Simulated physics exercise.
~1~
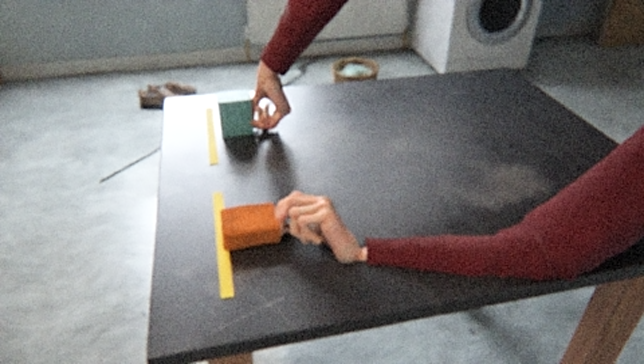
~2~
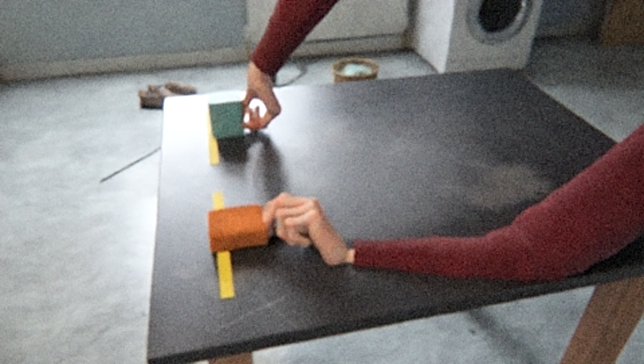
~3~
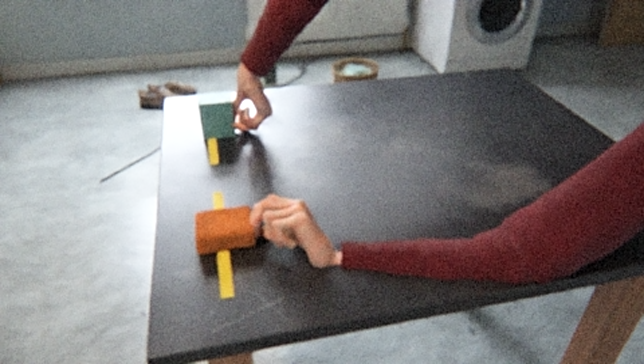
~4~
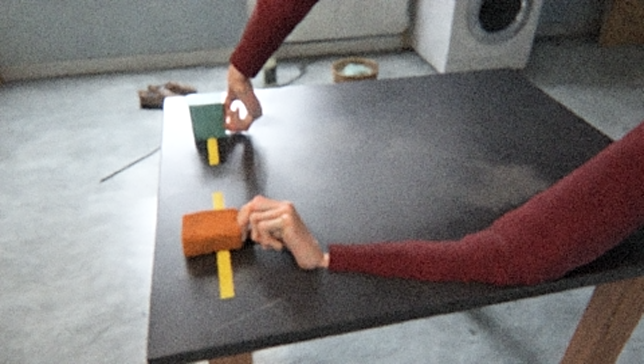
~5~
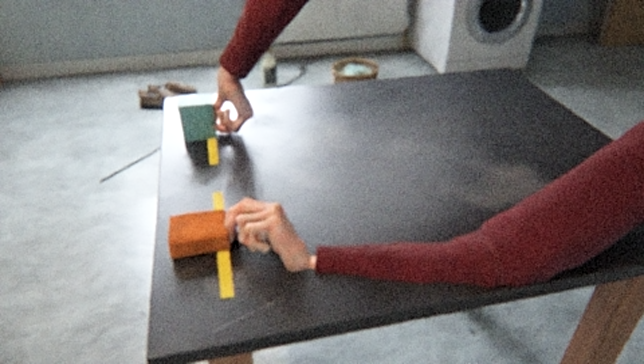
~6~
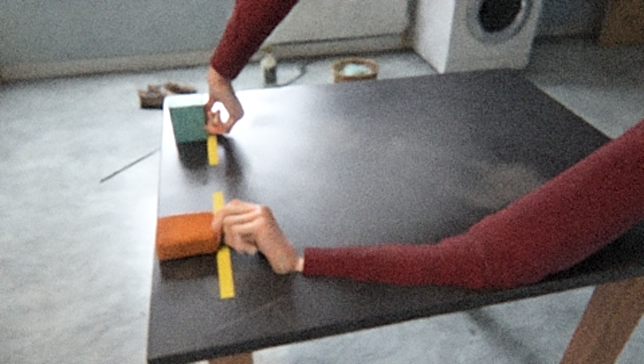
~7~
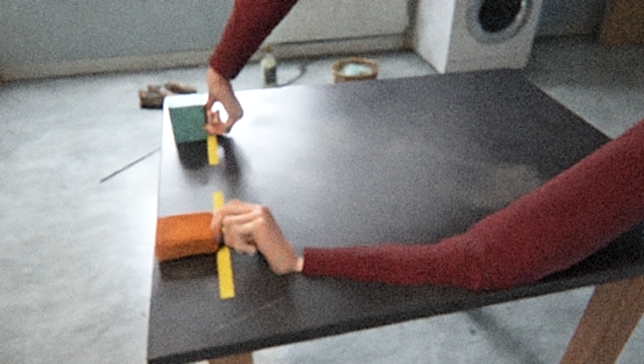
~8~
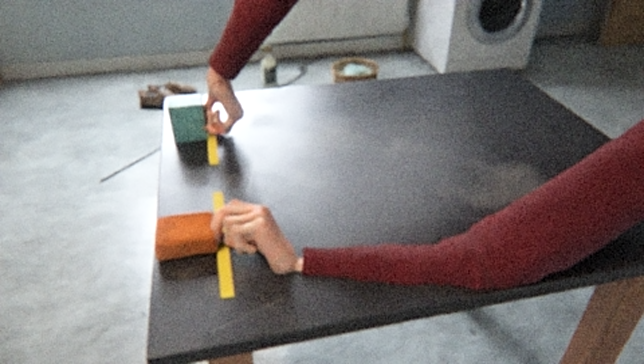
Two hands in dark red sleeves slowly pushed an orange sponge and a turquoise block left across a dark table, past two yellow tape strips, then stopped near the left edge, with both objects still on the table.
